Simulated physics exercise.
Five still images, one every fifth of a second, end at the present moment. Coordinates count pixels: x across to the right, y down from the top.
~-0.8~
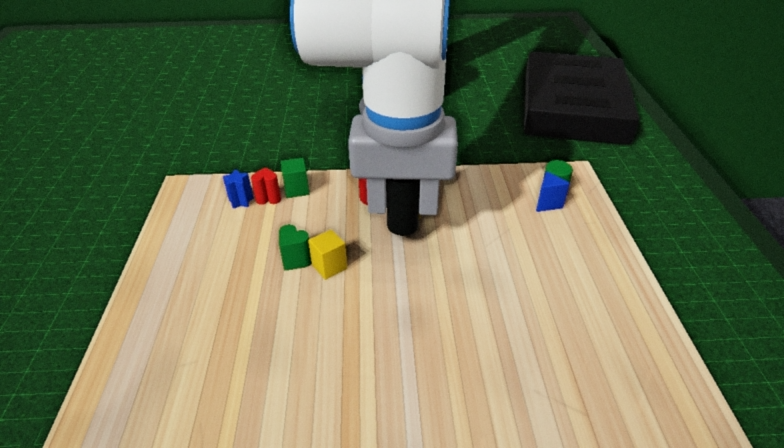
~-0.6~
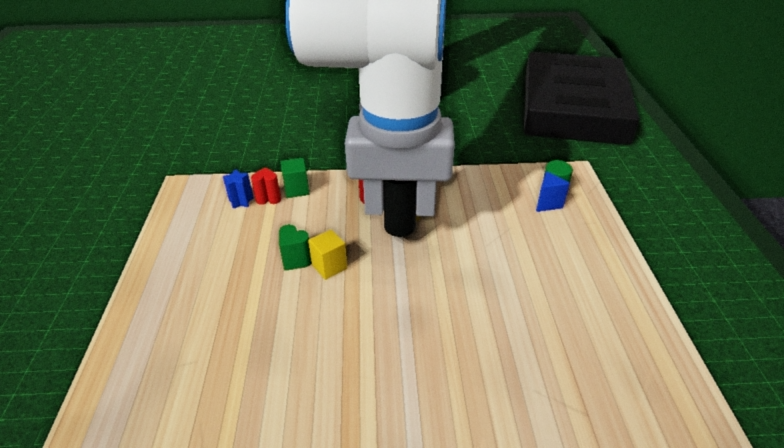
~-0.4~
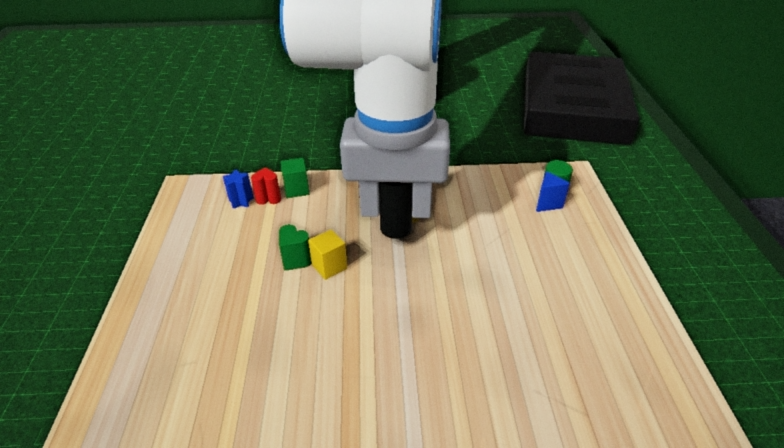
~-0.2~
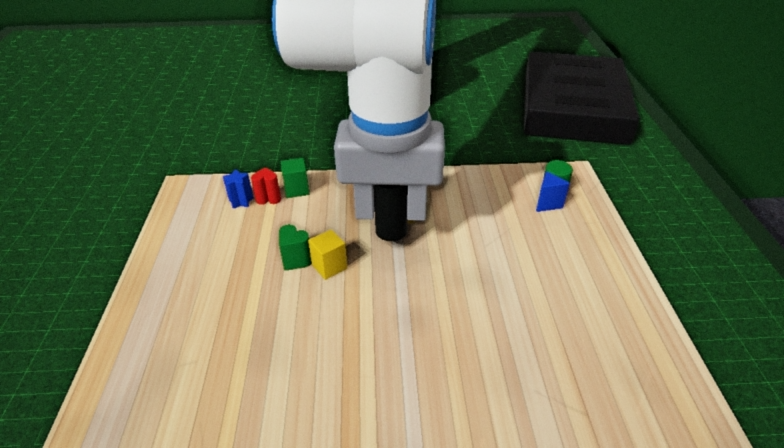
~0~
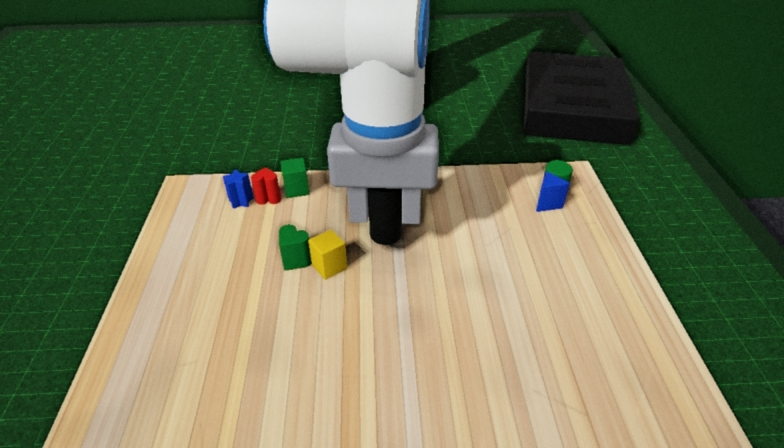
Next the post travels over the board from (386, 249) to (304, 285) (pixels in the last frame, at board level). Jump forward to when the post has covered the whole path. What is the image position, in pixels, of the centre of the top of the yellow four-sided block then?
I'd expect the centre of its top face to be at (269, 254).
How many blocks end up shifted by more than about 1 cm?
Two of them.
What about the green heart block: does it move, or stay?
Displaced.
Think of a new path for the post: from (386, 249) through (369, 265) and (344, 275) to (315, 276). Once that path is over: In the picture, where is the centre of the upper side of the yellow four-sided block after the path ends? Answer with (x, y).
Near (290, 236).
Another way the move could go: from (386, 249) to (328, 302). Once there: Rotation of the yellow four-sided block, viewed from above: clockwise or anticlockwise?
Its spin: Clockwise.
On the path given first. One third of the way, post at (359, 247); nothing pushed yet.
Two thirds of the way, post at (331, 259); green heart block at (275, 232), turned 20° clockwise; yellow four-sided block at (298, 248), turned 35° clockwise.
At the end, post at (302, 271); green heart block at (267, 230), turned 45° clockwise; yellow four-sided block at (269, 254), turned 65° clockwise; yellow circle not moved.
